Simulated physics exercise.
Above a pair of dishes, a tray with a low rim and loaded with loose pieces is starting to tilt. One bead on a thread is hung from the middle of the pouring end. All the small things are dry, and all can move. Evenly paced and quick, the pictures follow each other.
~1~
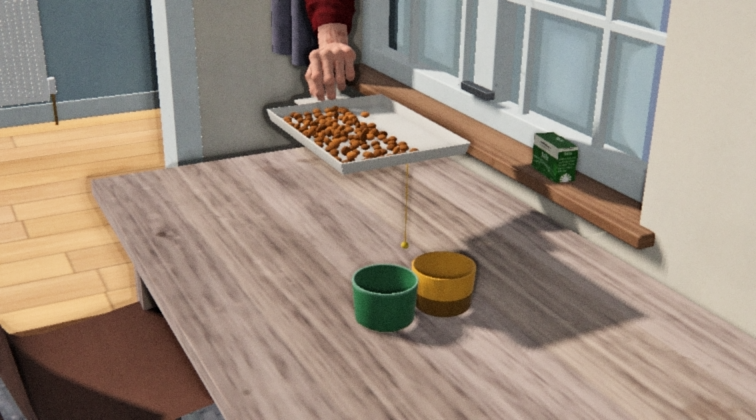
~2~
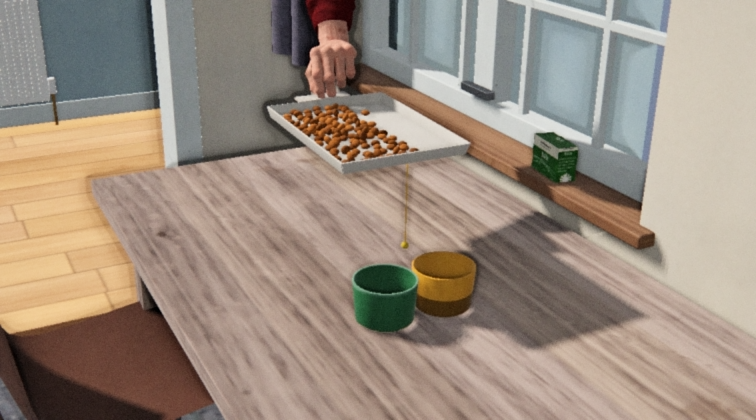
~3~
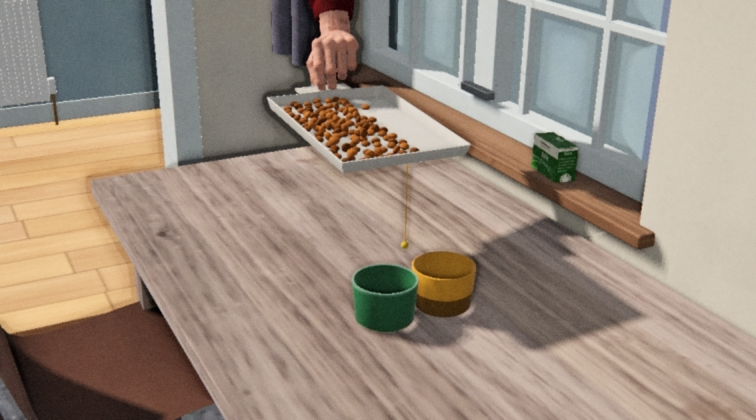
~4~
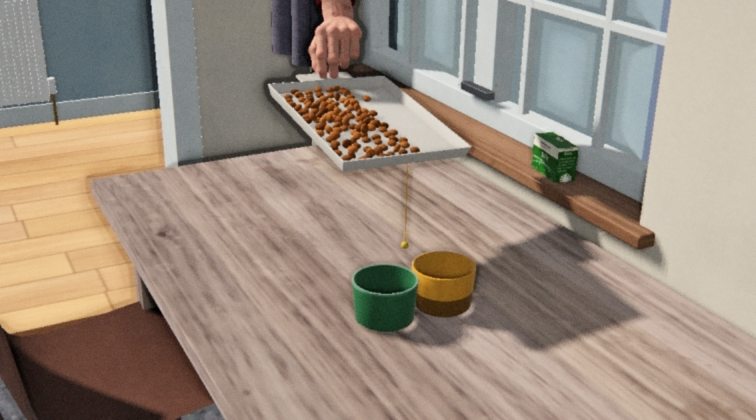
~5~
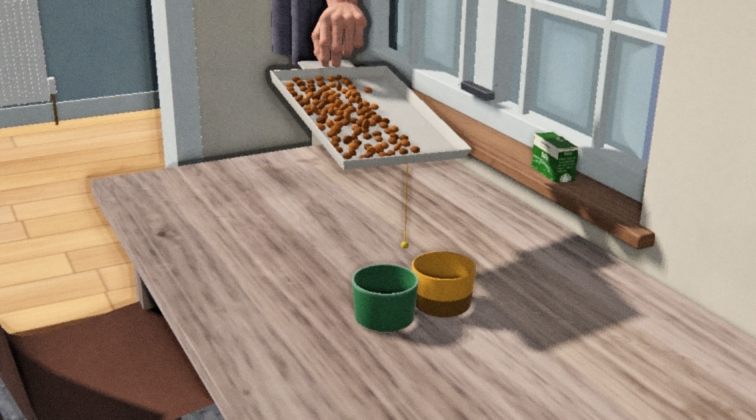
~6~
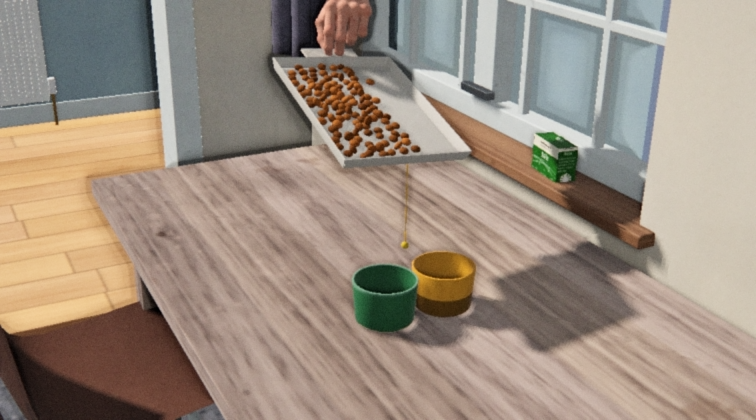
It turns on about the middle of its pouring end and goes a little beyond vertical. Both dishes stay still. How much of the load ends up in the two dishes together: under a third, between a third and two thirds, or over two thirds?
Together the dishes get between a third and two thirds of it.
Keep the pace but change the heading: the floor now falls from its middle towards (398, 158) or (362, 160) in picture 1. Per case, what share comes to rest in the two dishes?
Lab note: Try one about 80 %, try two about 30 %.
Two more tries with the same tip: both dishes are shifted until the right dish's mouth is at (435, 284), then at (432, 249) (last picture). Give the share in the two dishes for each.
10 and 20 %.
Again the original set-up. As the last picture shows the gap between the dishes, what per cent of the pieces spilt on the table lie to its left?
About 0 percent of the spill.
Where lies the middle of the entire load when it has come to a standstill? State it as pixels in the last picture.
(459, 295).
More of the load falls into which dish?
Fuller: The dish on the right.
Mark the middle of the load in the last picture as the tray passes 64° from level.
The centre of the load shows up near (433, 149) in the last view.
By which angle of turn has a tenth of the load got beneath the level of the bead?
The angle is roughly 75° at that point.
Shortly afterwards, tray tipped steeply; the bulk on the tray; a little in the air.
Next, tray tipped past a quarter turn; only a few on the tray; only a few in the left dish; near a third in the right dish; near a third outside both; near a quarter in the air.
Some moments later, tray tipped past a quarter turn; only a few in the left dish; near half in the right dish; near half outside both.
In the end, tray tipped past a quarter turn; only a few in the left dish; near half in the right dish; near half outside both.
